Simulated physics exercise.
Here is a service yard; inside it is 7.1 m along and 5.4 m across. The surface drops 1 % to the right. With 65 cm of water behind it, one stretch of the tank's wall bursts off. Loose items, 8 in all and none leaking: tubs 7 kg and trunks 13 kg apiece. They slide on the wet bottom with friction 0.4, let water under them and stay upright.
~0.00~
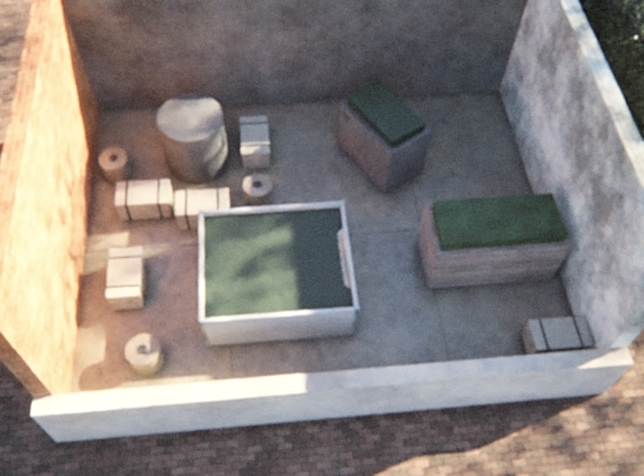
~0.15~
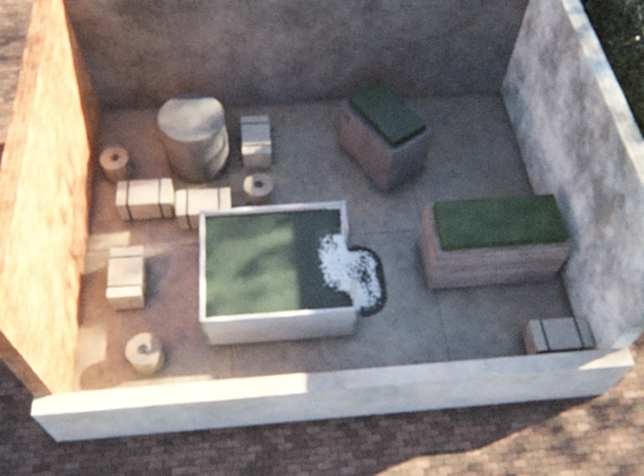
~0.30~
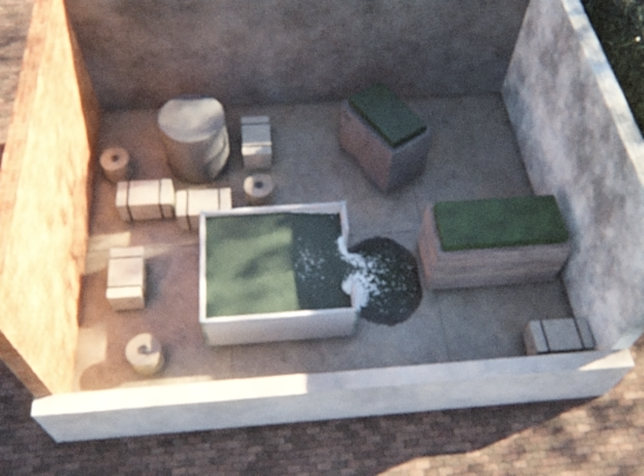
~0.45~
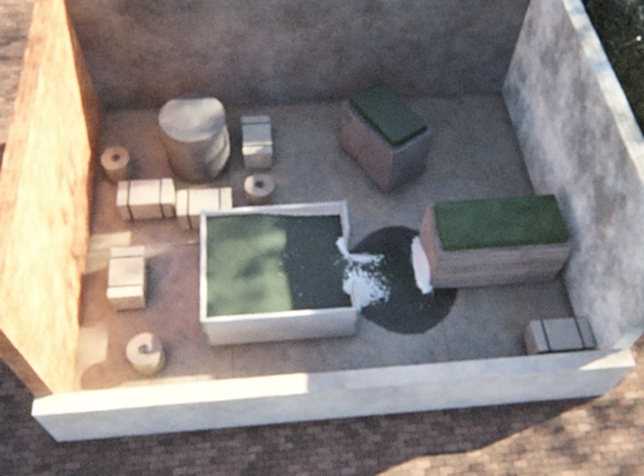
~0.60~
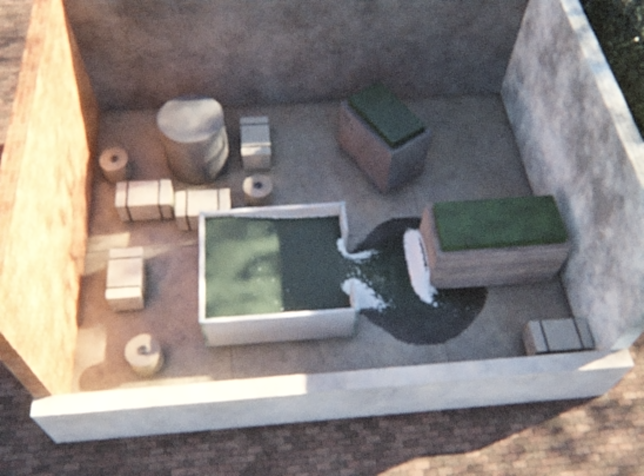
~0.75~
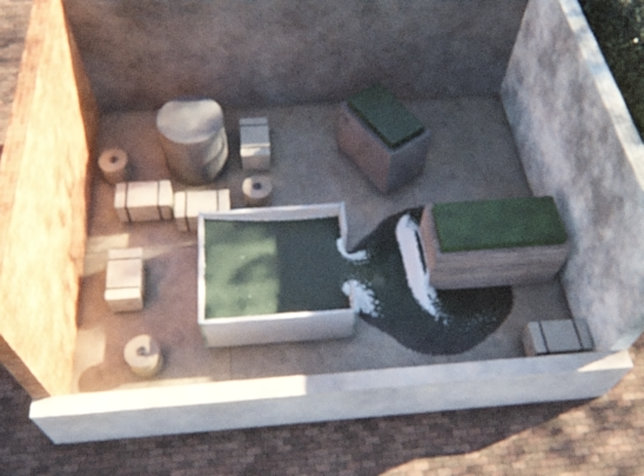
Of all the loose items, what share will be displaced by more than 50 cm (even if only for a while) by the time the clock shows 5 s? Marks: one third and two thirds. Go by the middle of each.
It is not even a third.
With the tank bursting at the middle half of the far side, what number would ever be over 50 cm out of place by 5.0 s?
In that case 4 of them.
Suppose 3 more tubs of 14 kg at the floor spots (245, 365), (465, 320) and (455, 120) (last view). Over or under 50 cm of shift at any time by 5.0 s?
In turn: Under, more, less.
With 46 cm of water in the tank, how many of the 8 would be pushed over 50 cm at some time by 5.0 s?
Then 1.
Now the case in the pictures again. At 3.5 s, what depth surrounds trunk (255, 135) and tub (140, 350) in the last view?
About 3 and 0 cm.
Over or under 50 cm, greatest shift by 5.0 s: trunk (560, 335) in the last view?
It is past it.
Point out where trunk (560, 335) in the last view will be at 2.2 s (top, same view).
Around (557, 306).
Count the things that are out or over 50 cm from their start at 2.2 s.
0 of them.
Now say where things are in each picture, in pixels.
In the first picture, a tub at (257, 185), on the bottom; a trunk at (561, 333), on the bottom; water covers 3.4 m2; 0 of 8 have shifted.
In the second picture, a tub at (258, 185), on the bottom; a trunk at (561, 333), on the bottom; 3.9 m2 under water; 0 of 8 have shifted.
In the third picture, a tub at (259, 185), on the bottom; a trunk at (562, 334) rests on the ground; water covers 4.6 m2; 0 of 8 have shifted.
In the fourth picture, a tub at (259, 185) rests on the ground; a trunk at (562, 334), on the bottom; 5.3 m2 under water; 0 of 8 have shifted.
In the fifth picture, a tub at (258, 186), on the bottom; a trunk at (561, 334), on the bottom; water covers 5.9 m2; 0 of 8 have shifted.
In the sixth picture, a tub at (257, 187), on the bottom; a trunk at (560, 335), on the bottom; 6.6 m2 under water; 0 of 8 have shifted.
After 1.1 s 0 of 8 are over 50 cm from their spots; 0 afloat.
After 2.2 s 0 of 8 are over 50 cm from their spots; 0 afloat.
After 3.5 s 1 of 8 are over 50 cm from their spots; 1 afloat.
After 5.0 s 1 of 8 are over 50 cm from their spots, and 1 have been at some point; 1 afloat.
